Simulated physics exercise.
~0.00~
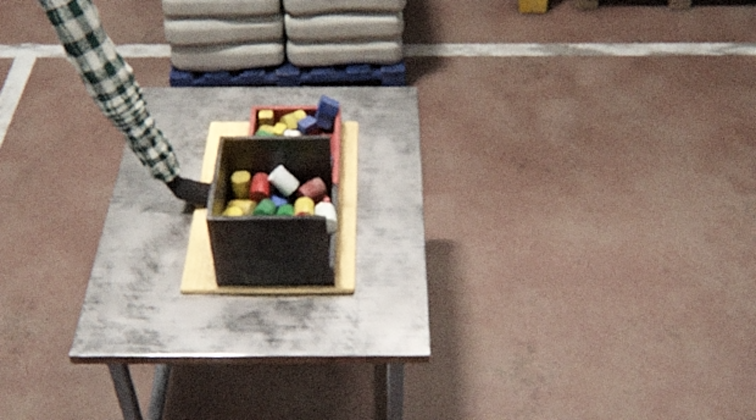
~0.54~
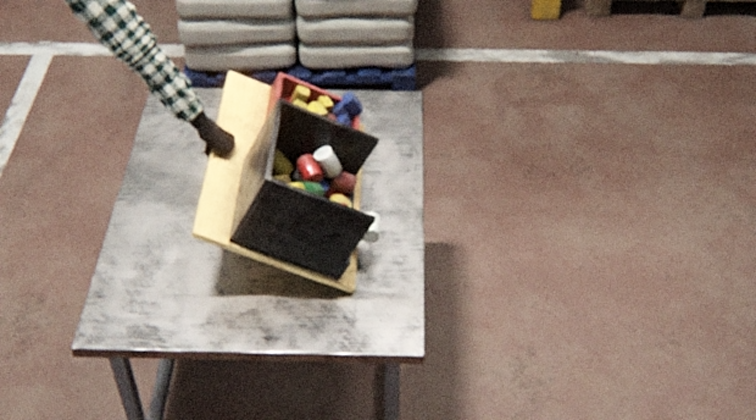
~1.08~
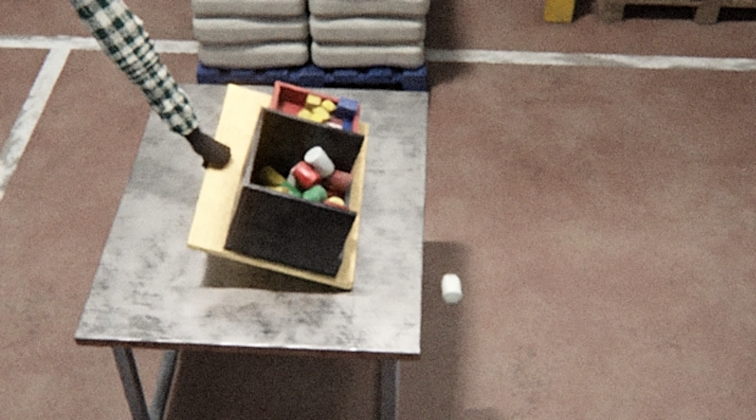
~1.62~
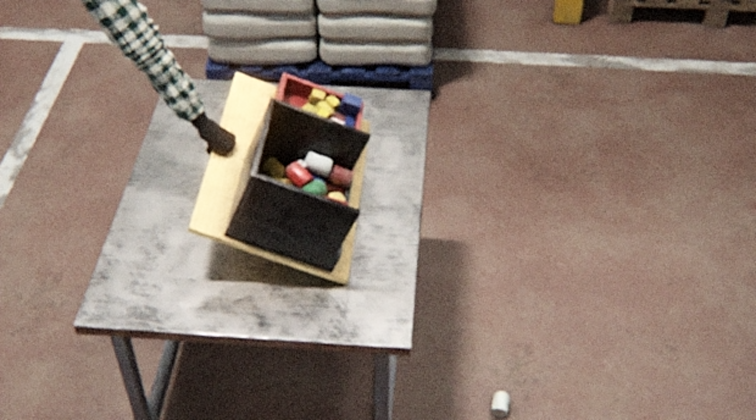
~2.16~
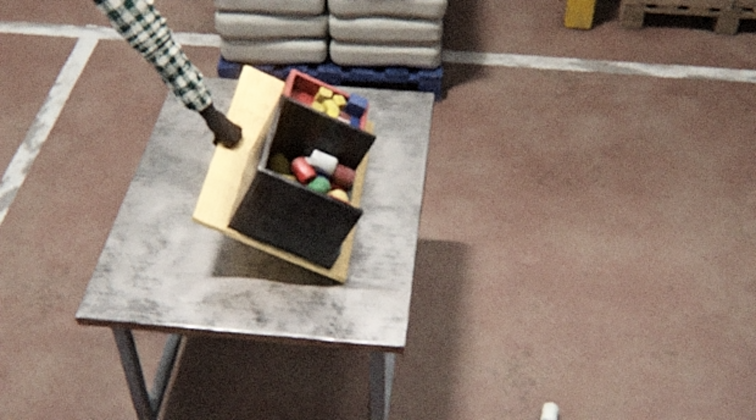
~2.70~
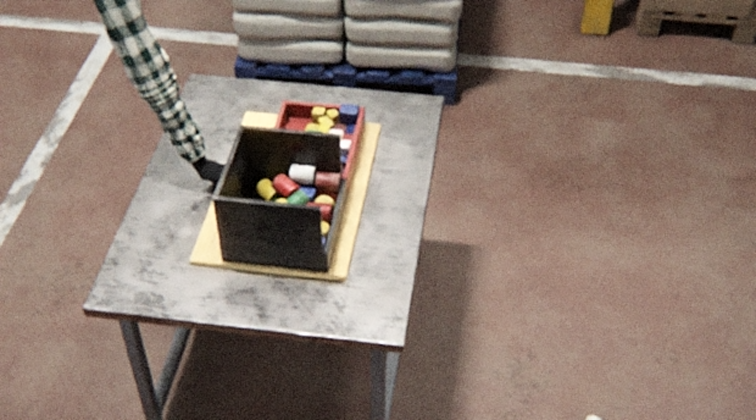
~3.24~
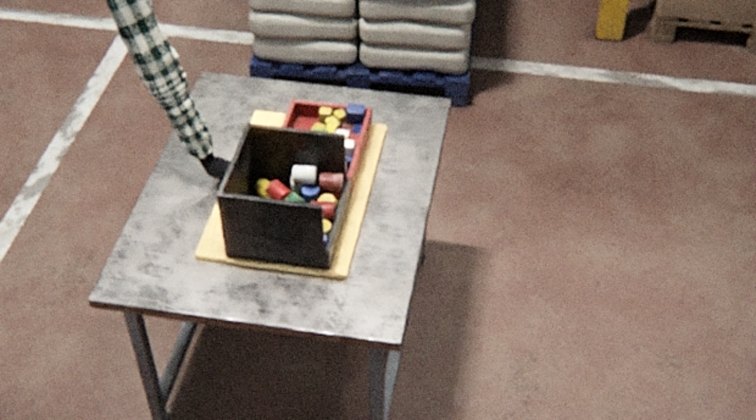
To begin with, a black container and a red container full of small colourful pieces sit on a yellowish board on a worn table, with a gloved hand in a checked sleeve at the left edge. The hand lifts that edge, tipping the board to the right while its right edge stays on the table. One white piece leaves the black container and drops to the floor at the right. The tilt eases a little, then steepens again, as the piece travels farther across the floor. Finally the board is lowered flat, with both containers still holding most of their contents.
